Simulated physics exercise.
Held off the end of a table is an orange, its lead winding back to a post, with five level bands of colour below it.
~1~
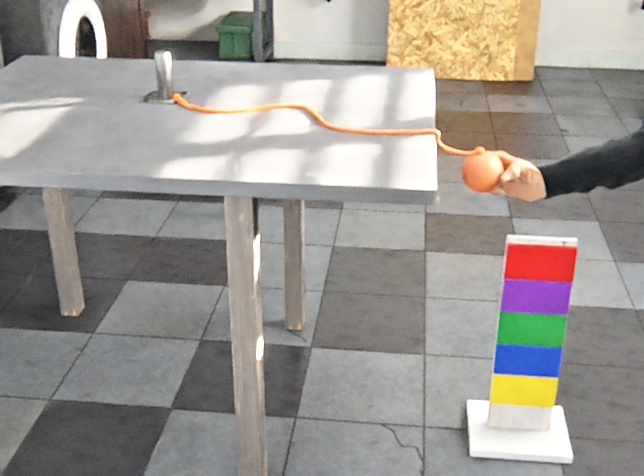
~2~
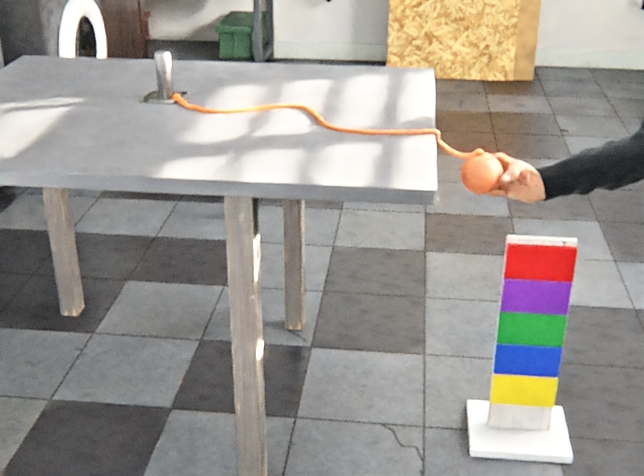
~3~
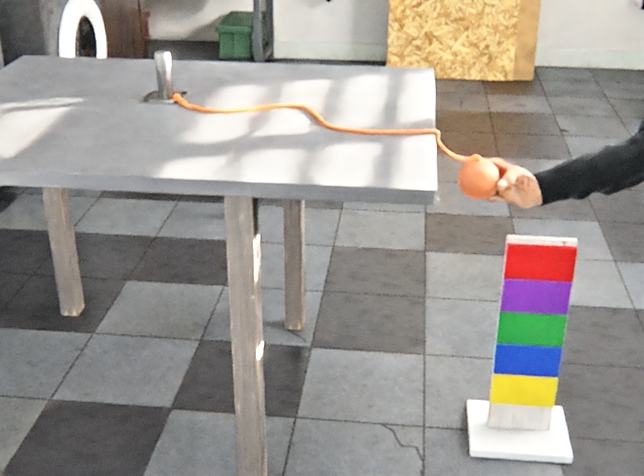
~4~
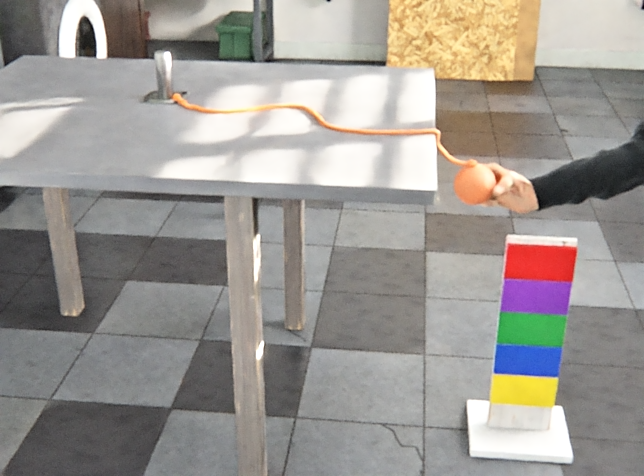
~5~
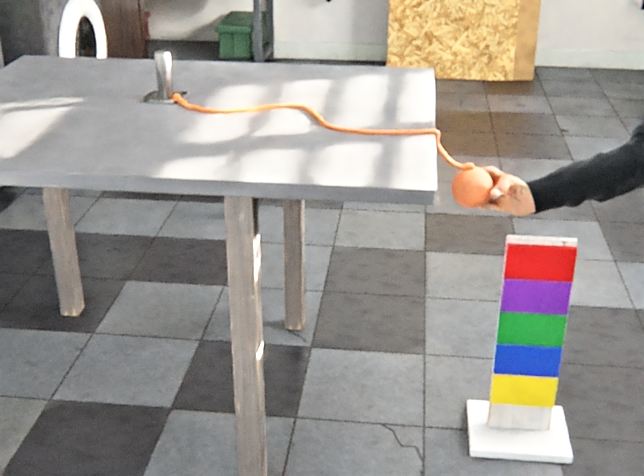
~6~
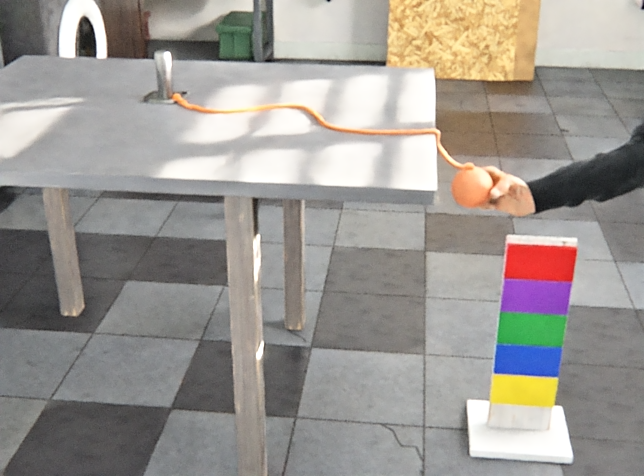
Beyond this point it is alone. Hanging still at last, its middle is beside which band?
Its middle is beside red.
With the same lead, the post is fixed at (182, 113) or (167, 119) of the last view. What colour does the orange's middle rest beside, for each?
Result 1: Purple. Result 2: Purple.
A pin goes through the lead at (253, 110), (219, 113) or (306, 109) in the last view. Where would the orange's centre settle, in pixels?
In order of the tries: About (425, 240), about (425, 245), about (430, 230).
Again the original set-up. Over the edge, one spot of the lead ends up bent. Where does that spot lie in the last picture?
The piece you want is at about (376, 133).
A little later, orange near (436, 249); level with red.
Next, orange near (431, 252); level with red.
When it is over, orange near (428, 255); level with red. Its middle rests at the red band.
